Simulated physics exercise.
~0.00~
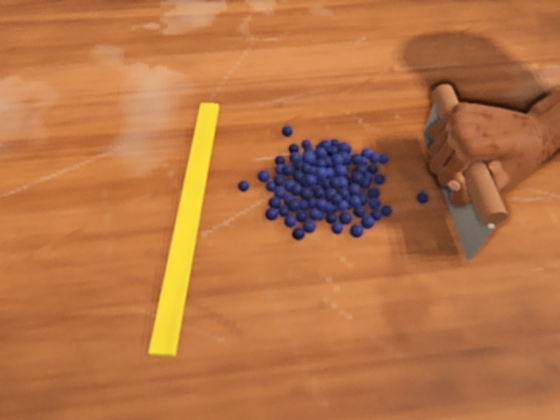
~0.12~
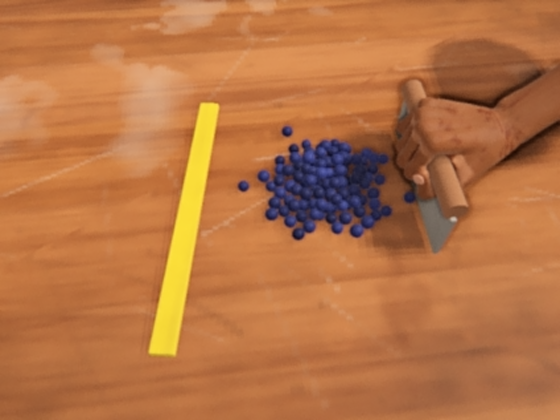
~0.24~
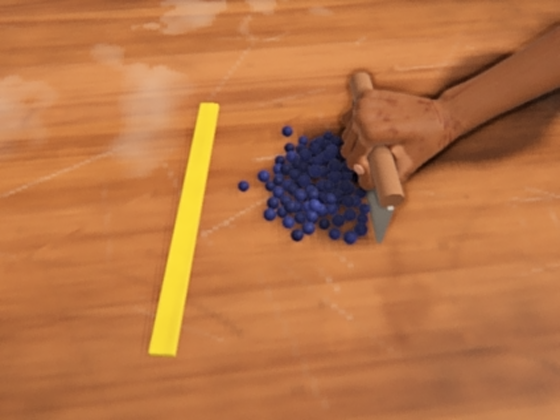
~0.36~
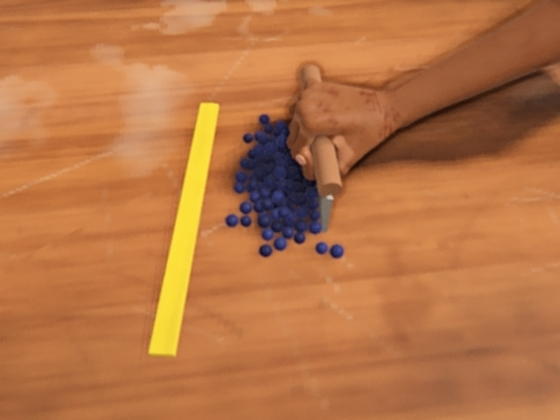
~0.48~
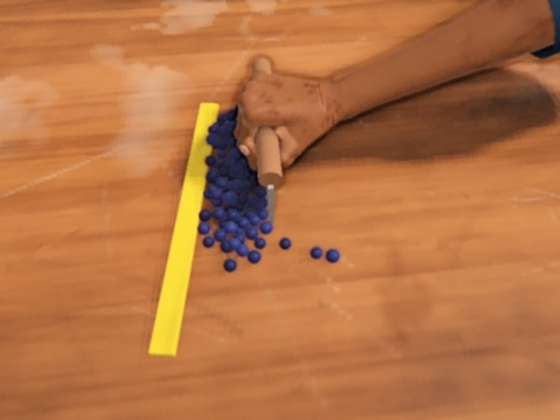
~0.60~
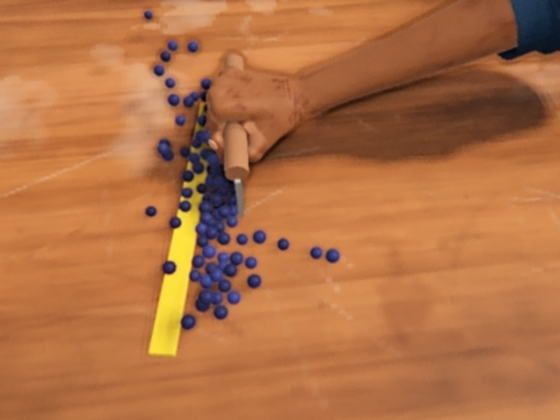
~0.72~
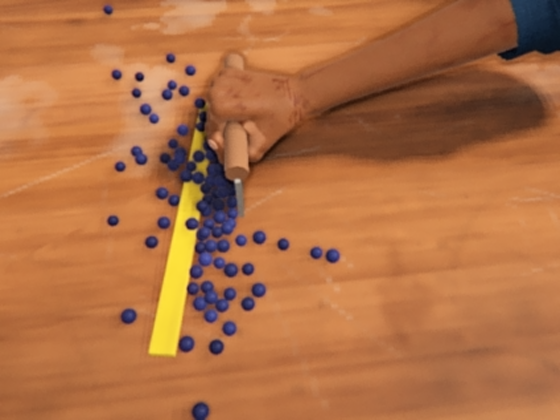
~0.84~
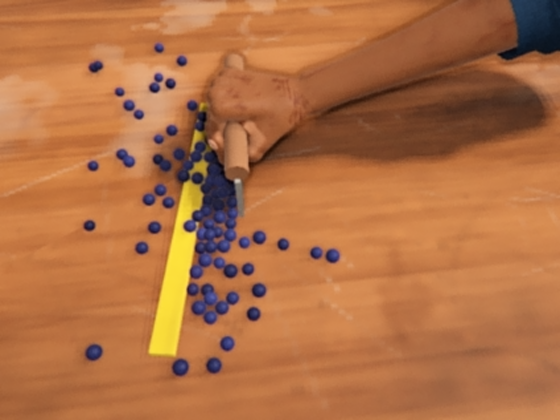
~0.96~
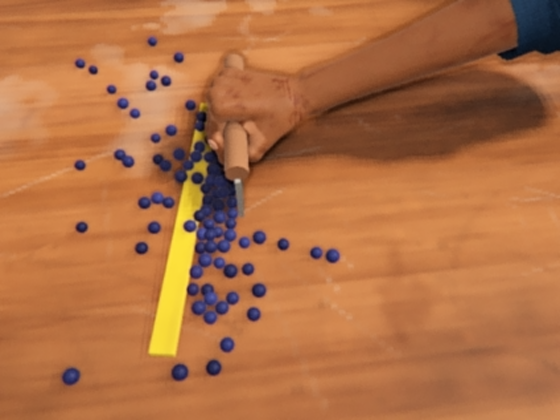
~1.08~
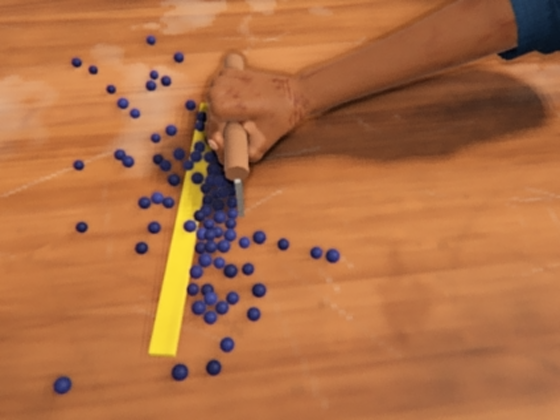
A hand with a scraper pushes blueberries left into a yellow strip, scattering many past it.
